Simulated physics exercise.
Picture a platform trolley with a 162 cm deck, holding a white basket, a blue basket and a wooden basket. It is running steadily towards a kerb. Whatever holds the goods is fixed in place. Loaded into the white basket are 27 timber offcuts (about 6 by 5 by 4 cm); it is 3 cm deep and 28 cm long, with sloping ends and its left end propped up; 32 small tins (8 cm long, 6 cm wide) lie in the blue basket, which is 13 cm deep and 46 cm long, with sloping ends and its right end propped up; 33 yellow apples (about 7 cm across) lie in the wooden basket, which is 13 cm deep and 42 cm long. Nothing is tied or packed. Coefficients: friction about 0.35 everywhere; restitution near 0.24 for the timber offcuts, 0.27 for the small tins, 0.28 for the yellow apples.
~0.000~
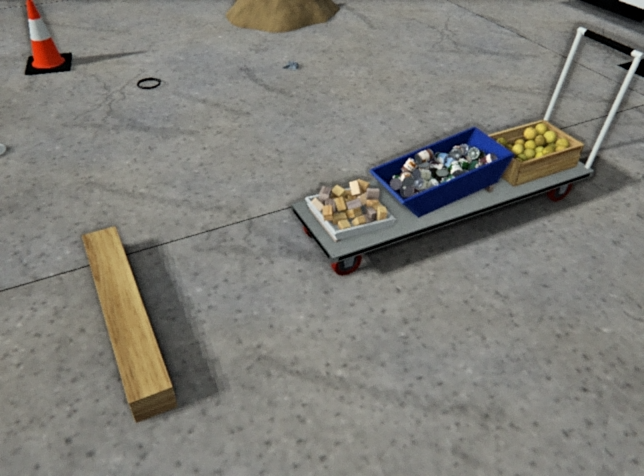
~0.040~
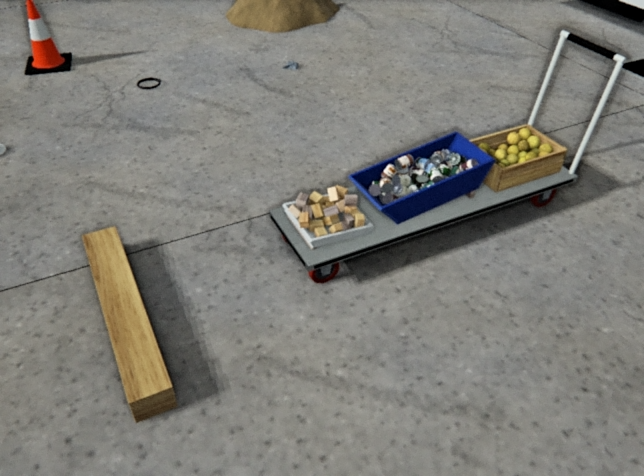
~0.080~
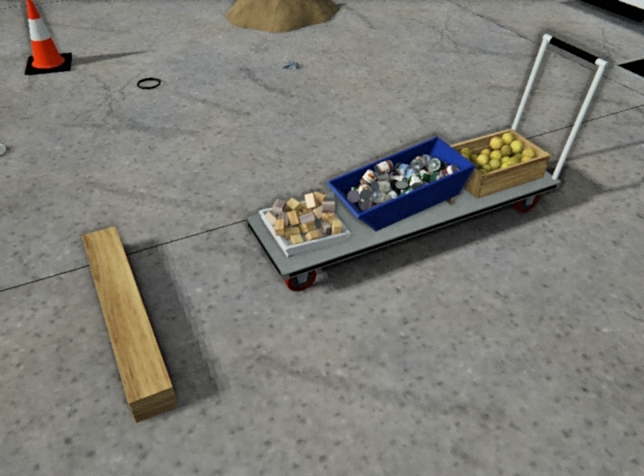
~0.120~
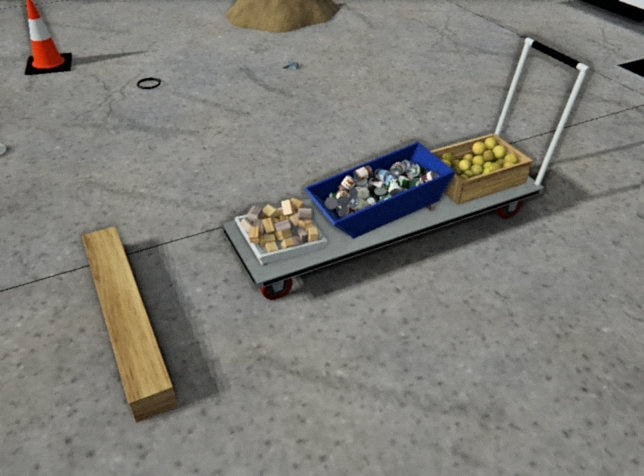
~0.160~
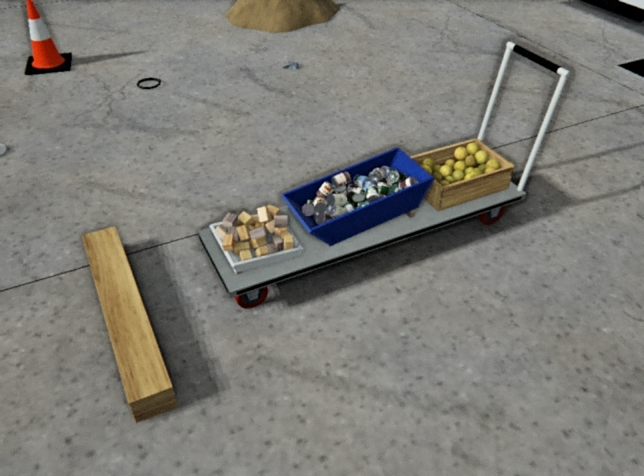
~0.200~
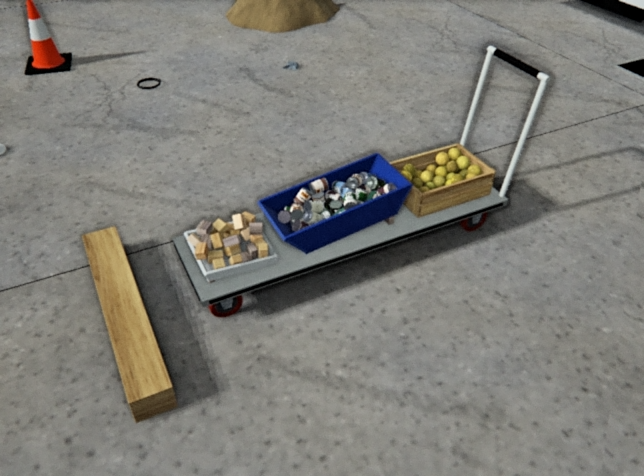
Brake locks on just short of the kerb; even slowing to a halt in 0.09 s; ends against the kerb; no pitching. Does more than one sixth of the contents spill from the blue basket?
Kept in: Short of five sixths.
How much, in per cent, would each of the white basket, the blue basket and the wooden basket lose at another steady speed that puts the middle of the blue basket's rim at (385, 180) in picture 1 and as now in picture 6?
That would give white basket 20 %, blue basket 0 % and wooden basket 0 %.
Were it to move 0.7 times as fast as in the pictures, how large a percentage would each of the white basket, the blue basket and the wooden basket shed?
White basket 30, blue basket 20, wooden basket 0 per cent.
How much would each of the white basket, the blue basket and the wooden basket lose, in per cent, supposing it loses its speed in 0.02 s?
You'd end up with white basket at 50 %, blue basket at 30 % and wooden basket at 10 %.
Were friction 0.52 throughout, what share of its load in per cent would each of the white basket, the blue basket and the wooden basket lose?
White basket 60%, blue basket 20%, wooden basket 0%.
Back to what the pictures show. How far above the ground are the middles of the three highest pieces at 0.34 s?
Close to 36 cm up.
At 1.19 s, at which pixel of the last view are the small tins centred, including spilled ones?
(242, 241).
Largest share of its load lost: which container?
White basket.
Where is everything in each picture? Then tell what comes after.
In the first frame (places track the rim corner closest to us here), blue basket (404, 201); white basket (336, 232); 86 cm to go; all still inside.
The second frame shows blue basket (382, 208); white basket (312, 240); 74 cm to go.
The third frame shows blue basket (359, 215); white basket (287, 248); 62 cm to go.
The fourth frame shows blue basket (335, 222); white basket (261, 256); 50 cm to go.
The fifth frame shows blue basket (310, 230); white basket (235, 264); 38 cm to go.
The sixth frame shows blue basket (285, 238); white basket (207, 273); 25 cm to go; all still inside.
After 0.24 s, the brake bites.
After 0.34 s, the white basket is down by 4 of 27, the blue basket has all 32 and the wooden basket has all 33.
After 0.46 s, the white basket is down by 11 of 27, the blue basket is down by 3 of 32 and the wooden basket has all 33.
After 0.69 s, the white basket is down by 12 of 27, the blue basket is down by 10 of 32 and the wooden basket is down by 1 of 33.
Final count (at 1.19 s), the white basket is down by 15 of 27, the blue basket is down by 11 of 32 and the wooden basket is down by 1 of 33. Asked share, 11 of 32, 34 per cent.
